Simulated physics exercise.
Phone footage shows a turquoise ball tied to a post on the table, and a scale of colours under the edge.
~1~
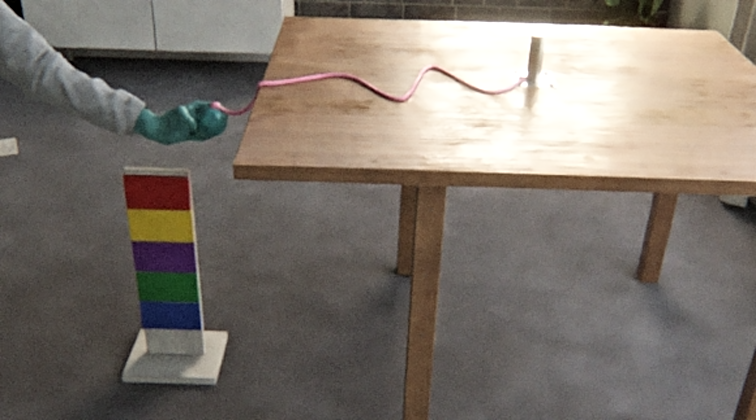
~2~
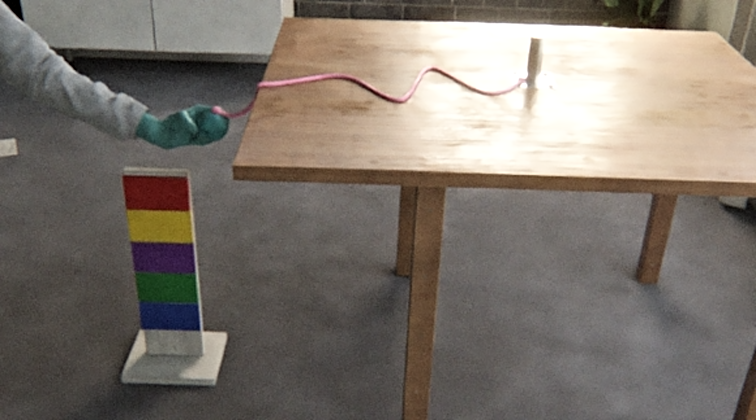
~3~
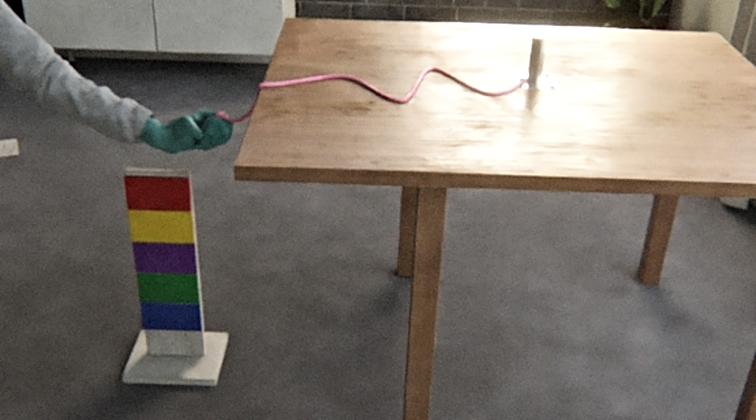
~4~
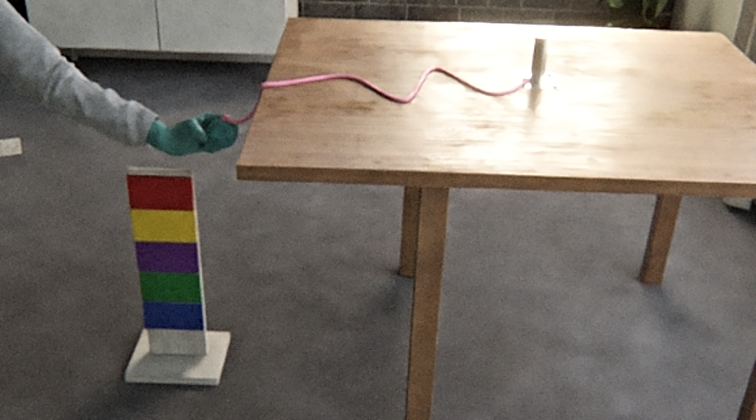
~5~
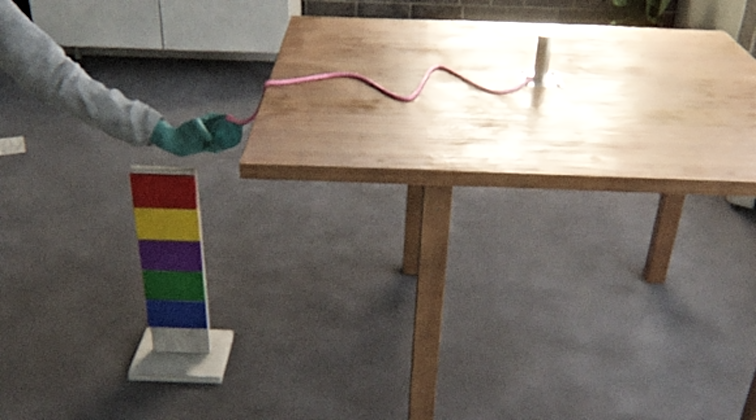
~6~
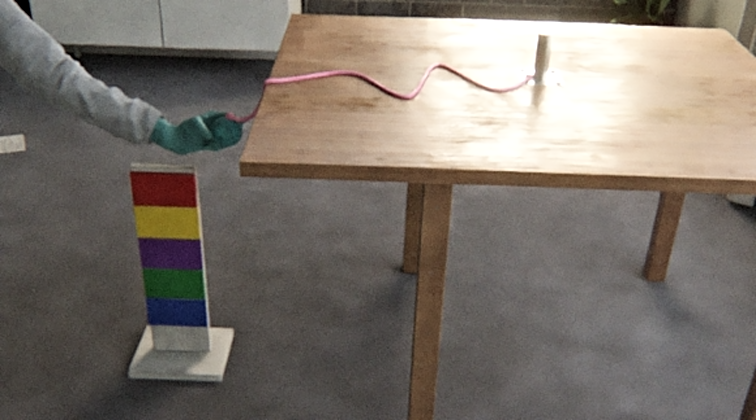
A gloved hand holding a turquoise ball on a pink cord beside a wooden table, edging slightly right above a coloured scale.
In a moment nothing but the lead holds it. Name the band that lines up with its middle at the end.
It lines up with green.
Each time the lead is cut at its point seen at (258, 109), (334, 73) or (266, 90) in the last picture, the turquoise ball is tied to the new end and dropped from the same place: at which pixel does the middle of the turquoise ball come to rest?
First (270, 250), then (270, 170), then (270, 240).
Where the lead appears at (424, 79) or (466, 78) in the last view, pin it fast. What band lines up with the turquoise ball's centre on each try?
Yellow, then purple.
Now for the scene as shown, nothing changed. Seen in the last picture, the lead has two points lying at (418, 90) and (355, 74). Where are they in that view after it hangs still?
(311, 77), then (270, 136).
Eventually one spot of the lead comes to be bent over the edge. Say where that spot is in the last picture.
That point sits at about (391, 93).
Soon after, ball near (268, 275); level with green.
Then, ball near (274, 275); level with green.
At rest, ball near (277, 275); level with green. Its middle rests at the green band.
